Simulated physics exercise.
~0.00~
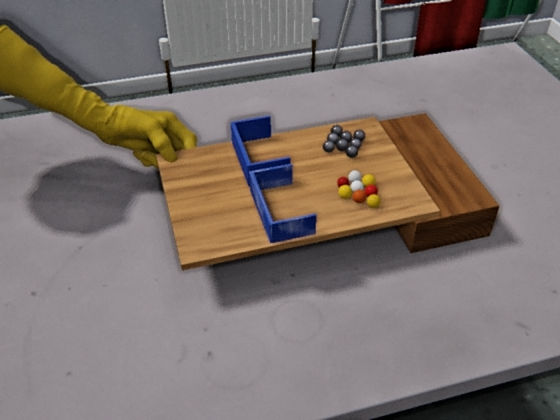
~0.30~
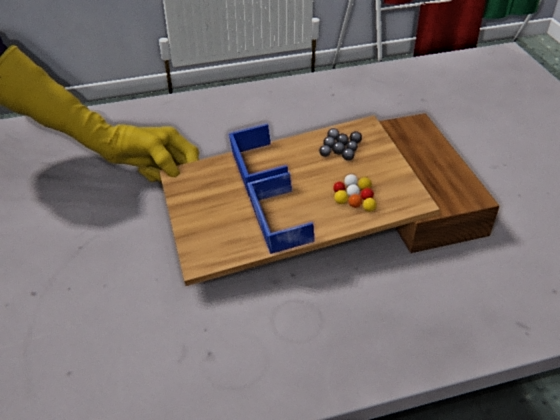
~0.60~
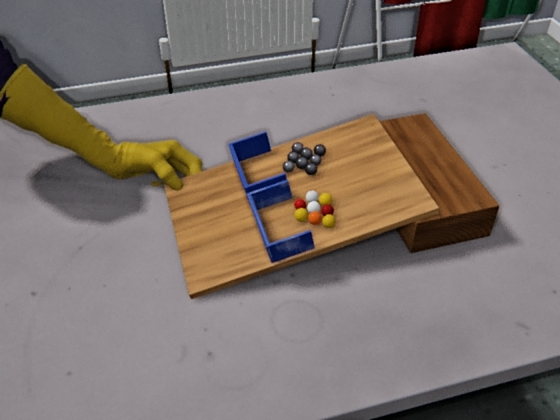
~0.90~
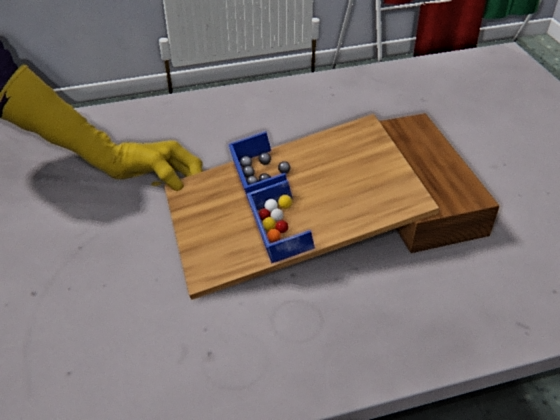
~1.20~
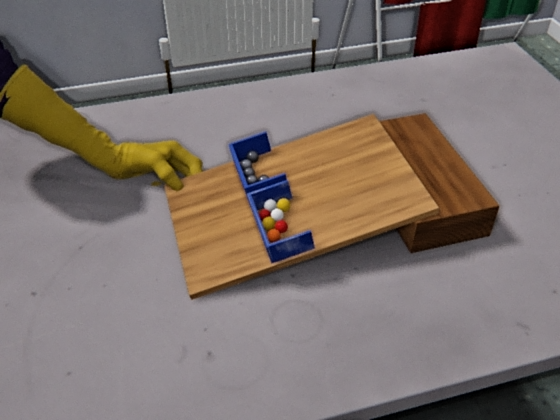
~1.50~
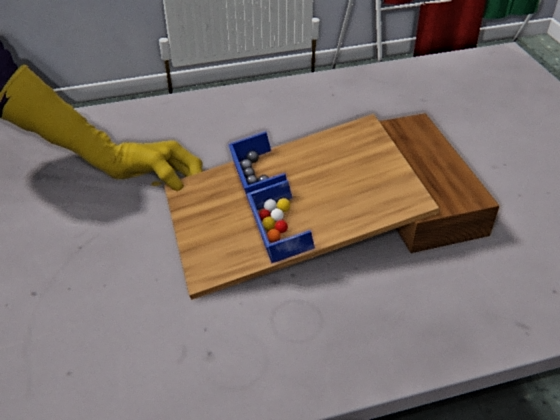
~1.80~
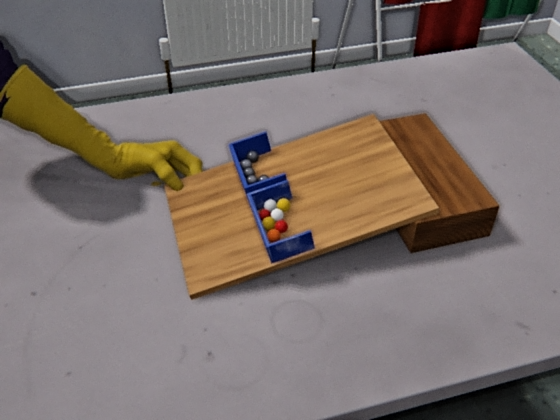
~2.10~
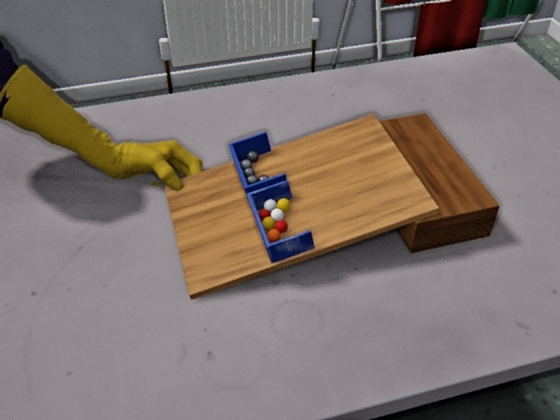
In this clip, a yellow-gloved hand lowers the left end of a wooden board resting on a block, and two groups of small balls, one grey and one multicoloured, roll left and gather against blue barriers, where they stay as the board remains tilted.
